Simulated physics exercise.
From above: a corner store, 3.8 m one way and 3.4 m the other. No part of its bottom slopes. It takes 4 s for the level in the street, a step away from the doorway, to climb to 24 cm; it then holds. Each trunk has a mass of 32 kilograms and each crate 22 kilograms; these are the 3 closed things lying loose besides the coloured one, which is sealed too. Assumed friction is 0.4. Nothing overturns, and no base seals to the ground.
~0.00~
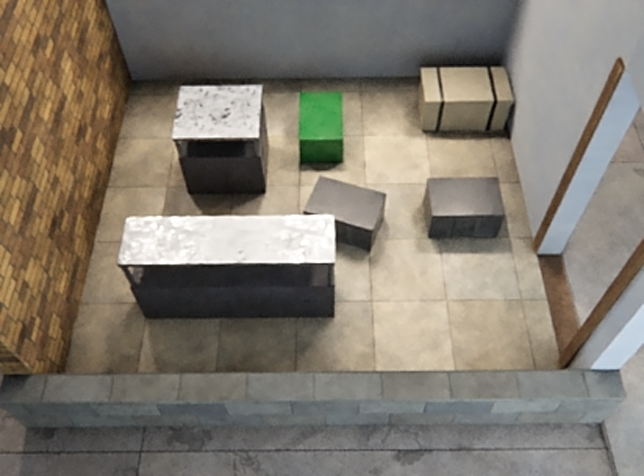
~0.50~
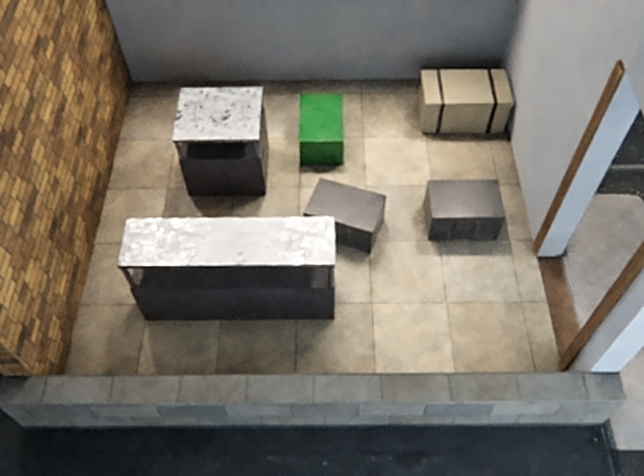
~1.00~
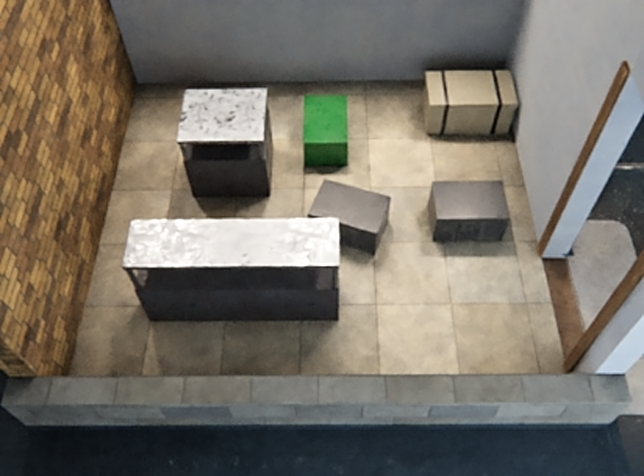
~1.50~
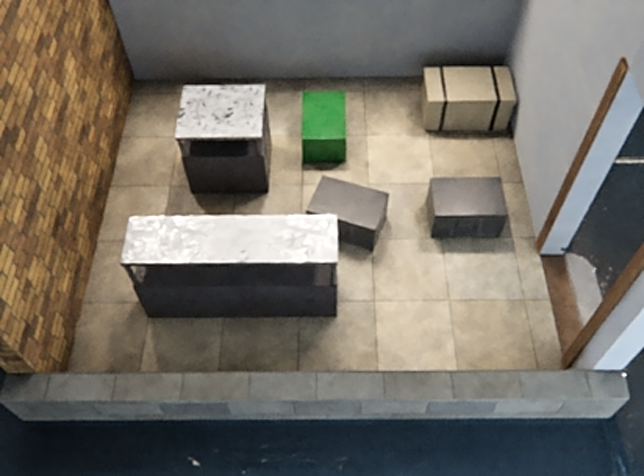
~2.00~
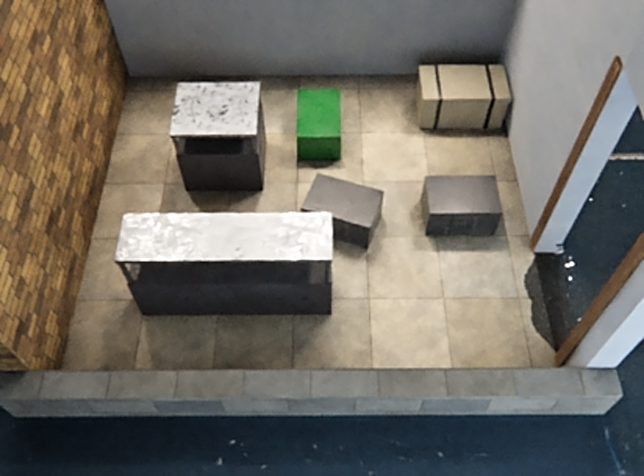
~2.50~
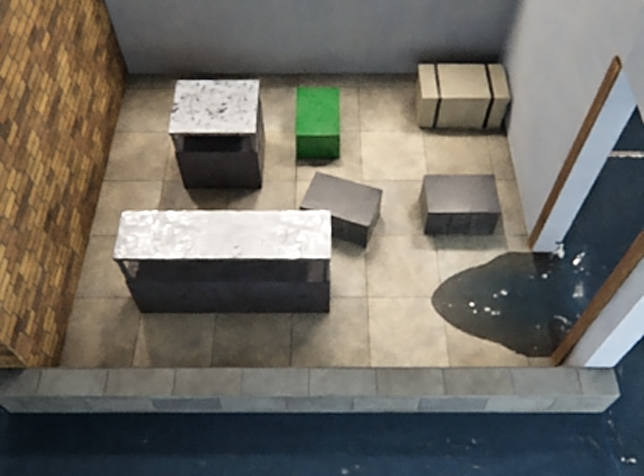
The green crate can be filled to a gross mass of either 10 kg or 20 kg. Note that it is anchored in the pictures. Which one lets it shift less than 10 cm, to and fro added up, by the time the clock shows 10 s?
Only the heavier filling is enough.
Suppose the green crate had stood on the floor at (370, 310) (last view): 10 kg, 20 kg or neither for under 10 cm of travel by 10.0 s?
It turns out that no load succeeds.
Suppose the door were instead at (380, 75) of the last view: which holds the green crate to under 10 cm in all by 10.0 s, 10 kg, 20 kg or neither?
So neither mass does it.
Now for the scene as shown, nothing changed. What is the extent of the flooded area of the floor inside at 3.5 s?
The covered patch comes to about 2.5 m2.
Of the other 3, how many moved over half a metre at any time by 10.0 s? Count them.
The tally stands at 0.
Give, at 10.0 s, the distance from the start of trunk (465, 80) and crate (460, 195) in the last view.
They've ended up 0 cm and 0 cm away, in that order.
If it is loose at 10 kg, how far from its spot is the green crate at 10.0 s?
30 cm.
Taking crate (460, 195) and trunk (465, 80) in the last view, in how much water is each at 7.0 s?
Close to 4 and 2 centimetres.
After 3.5 s the green crate would be 0 cm from its start with 10 kg and 0 cm from its start with 20 kg; 0 cm of water round it then.
After 4.5 s the green crate would be 0 cm from its start with 10 kg and 0 cm from its start with 20 kg; 0 cm of water round it then.
After 7.0 s the green crate would be 0 cm from its start with 10 kg and 0 cm from its start with 20 kg; 1 cm of water round it then.
After 10.0 s the green crate would be 26 cm from its start with 10 kg and 0 cm from its start with 20 kg; 5 cm of water round it then.
